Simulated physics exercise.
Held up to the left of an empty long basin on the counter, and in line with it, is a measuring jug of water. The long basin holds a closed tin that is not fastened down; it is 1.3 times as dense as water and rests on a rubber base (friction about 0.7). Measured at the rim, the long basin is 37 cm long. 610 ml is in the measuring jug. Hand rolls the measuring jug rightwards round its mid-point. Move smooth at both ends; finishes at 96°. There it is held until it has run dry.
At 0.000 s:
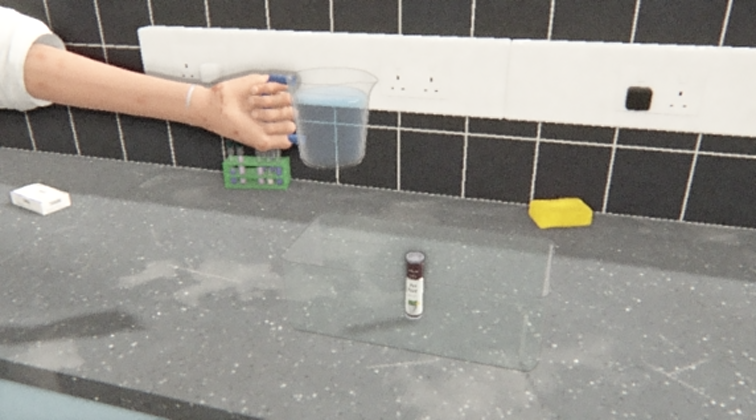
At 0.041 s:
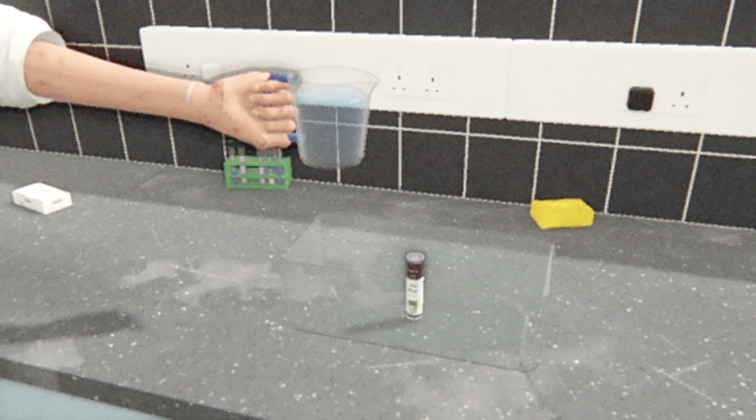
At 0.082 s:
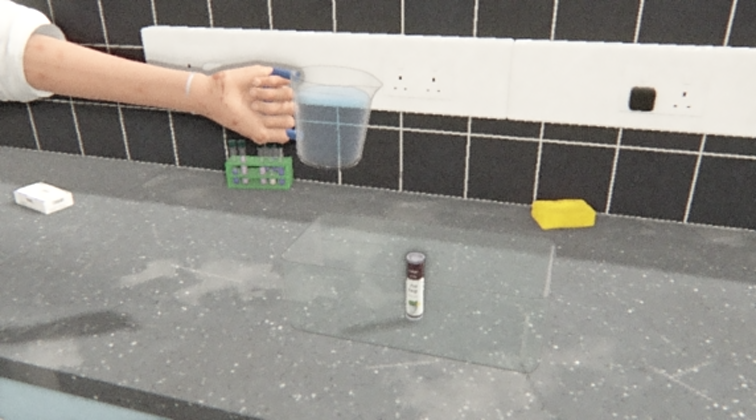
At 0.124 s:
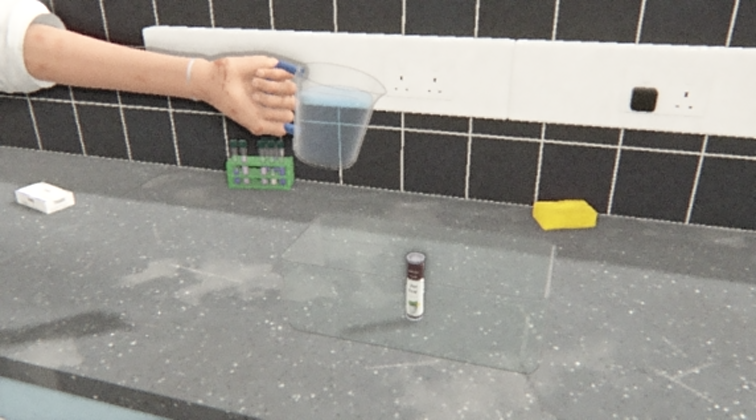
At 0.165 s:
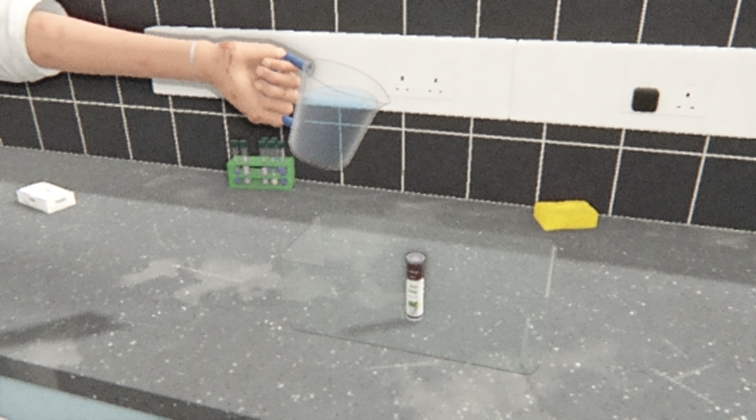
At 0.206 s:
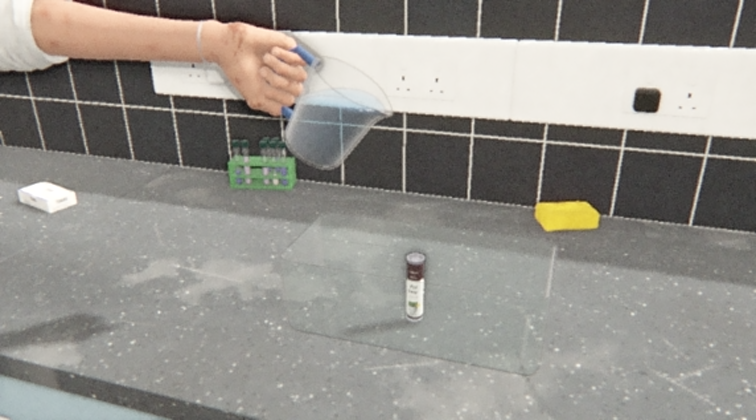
On a grey speckled counter against black tiles, a hand held a clear jug of bluish water up to the left of a small dark-topped container, then smoothly tilted the jug rightwards.
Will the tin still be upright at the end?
It never tilts over.
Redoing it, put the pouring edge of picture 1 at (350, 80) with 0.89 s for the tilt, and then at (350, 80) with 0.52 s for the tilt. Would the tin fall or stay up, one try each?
Trial 1 - tin tips; trial 2 - tin tips.
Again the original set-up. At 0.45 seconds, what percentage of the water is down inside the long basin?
6 %, more or less.
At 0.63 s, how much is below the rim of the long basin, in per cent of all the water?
It works out near 56 per cent.
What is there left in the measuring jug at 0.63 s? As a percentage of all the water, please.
About 20 % is still there.
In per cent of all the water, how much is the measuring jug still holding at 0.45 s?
At that time about 58 in a hundred parts are still held.
After 0.45 s the tilt is 92° and 59 per cent is still to pour; the tin stands where it began.
After 0.63 s the tilt is 96° and 19 per cent is still to pour; the tin stands where it began.
After 0.82 s the tilt is 96° and 5 per cent is still to pour; the tin stands where it began.
After 1.02 s the tilt is 96° and 1 per cent is still to pour; the tin stands where it began.
In the end the tin stands where it began.
